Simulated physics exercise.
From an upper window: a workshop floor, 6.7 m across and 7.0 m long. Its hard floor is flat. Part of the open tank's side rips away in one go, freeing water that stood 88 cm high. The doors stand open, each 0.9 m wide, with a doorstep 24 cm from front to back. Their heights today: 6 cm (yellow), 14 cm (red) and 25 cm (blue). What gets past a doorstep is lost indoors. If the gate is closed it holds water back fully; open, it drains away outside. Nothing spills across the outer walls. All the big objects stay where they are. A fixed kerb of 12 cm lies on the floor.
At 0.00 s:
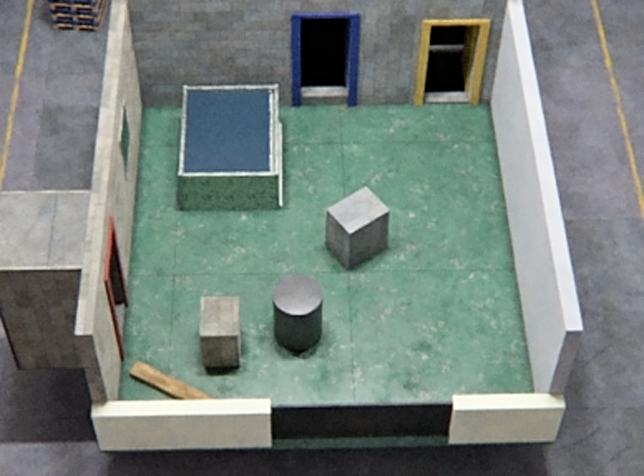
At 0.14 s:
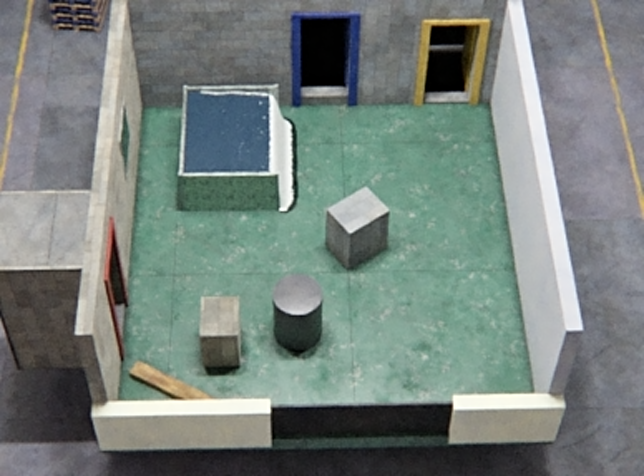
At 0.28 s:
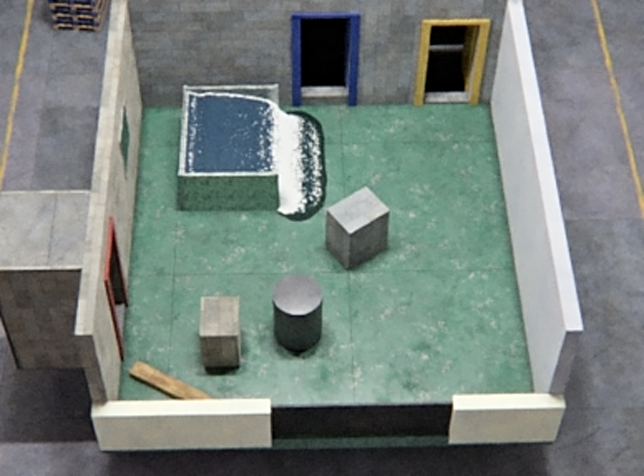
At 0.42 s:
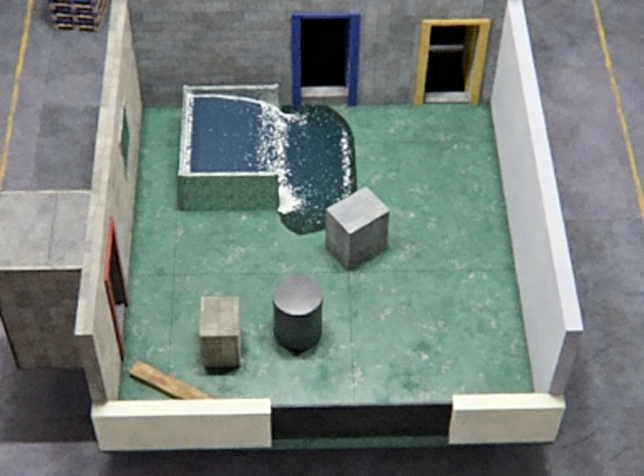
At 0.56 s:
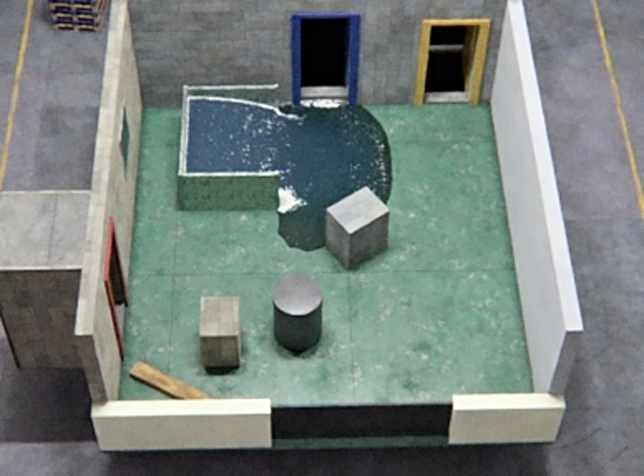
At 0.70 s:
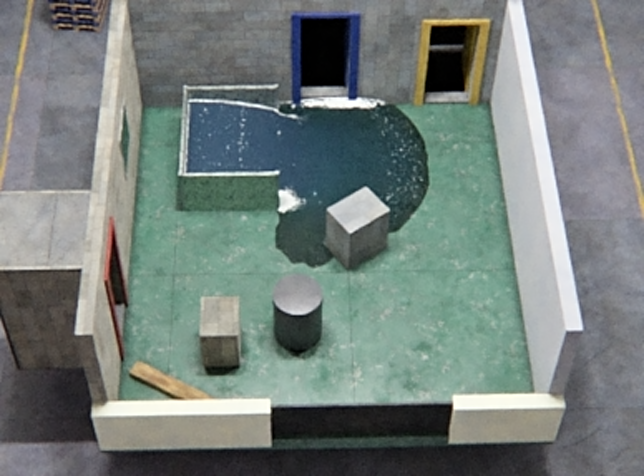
Water burst out through the right side of an open tank in a walled workshop and spread over the green floor in a dark, widening pool, reaching the blue door and surrounding a gray block.
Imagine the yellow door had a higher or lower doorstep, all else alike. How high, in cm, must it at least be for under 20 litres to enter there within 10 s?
It would have to be roughly 30 cm high.
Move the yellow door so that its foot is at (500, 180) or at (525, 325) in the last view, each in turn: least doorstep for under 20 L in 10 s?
About 34 and 7.5 cm.
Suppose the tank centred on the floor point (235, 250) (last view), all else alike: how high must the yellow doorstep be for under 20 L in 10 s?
Then roughly 21 cm.
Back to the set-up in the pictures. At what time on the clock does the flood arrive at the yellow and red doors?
Yellow 0.9 s, red 5.0 s.
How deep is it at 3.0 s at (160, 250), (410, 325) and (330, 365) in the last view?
Roughly 0, 0 and 0 cm, in turn.
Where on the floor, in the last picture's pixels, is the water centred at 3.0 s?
Near (402, 187).
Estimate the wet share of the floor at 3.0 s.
Some 50 per cent of it.
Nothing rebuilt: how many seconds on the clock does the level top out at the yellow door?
Around 2.6 s.
After 1.4 s water covers 35 % of the floor, deepest (51 cm) near (491, 115); 11 cm at the yellow door, 0 litres in over its 6 cm doorstep.
After 3.0 s water covers 50 % of the floor, deepest (30 cm) near (498, 157); 26 cm at the yellow door, 122 litres in over its 6 cm doorstep.
After 10.0 s water covers 95 % of the floor, deepest (12 cm) near (242, 426); 5 cm at the yellow door, 301 litres in over its 6 cm doorstep.
At the yellow door as built, the water arrived by 1.0 s and peaked near 27 cm at 2.6 s.
With a doorstep of 24.5 cm, 44 litres would have come in within the 10 s; with 33 cm, 13 litres. So under 20 litres takes about 30 cm.
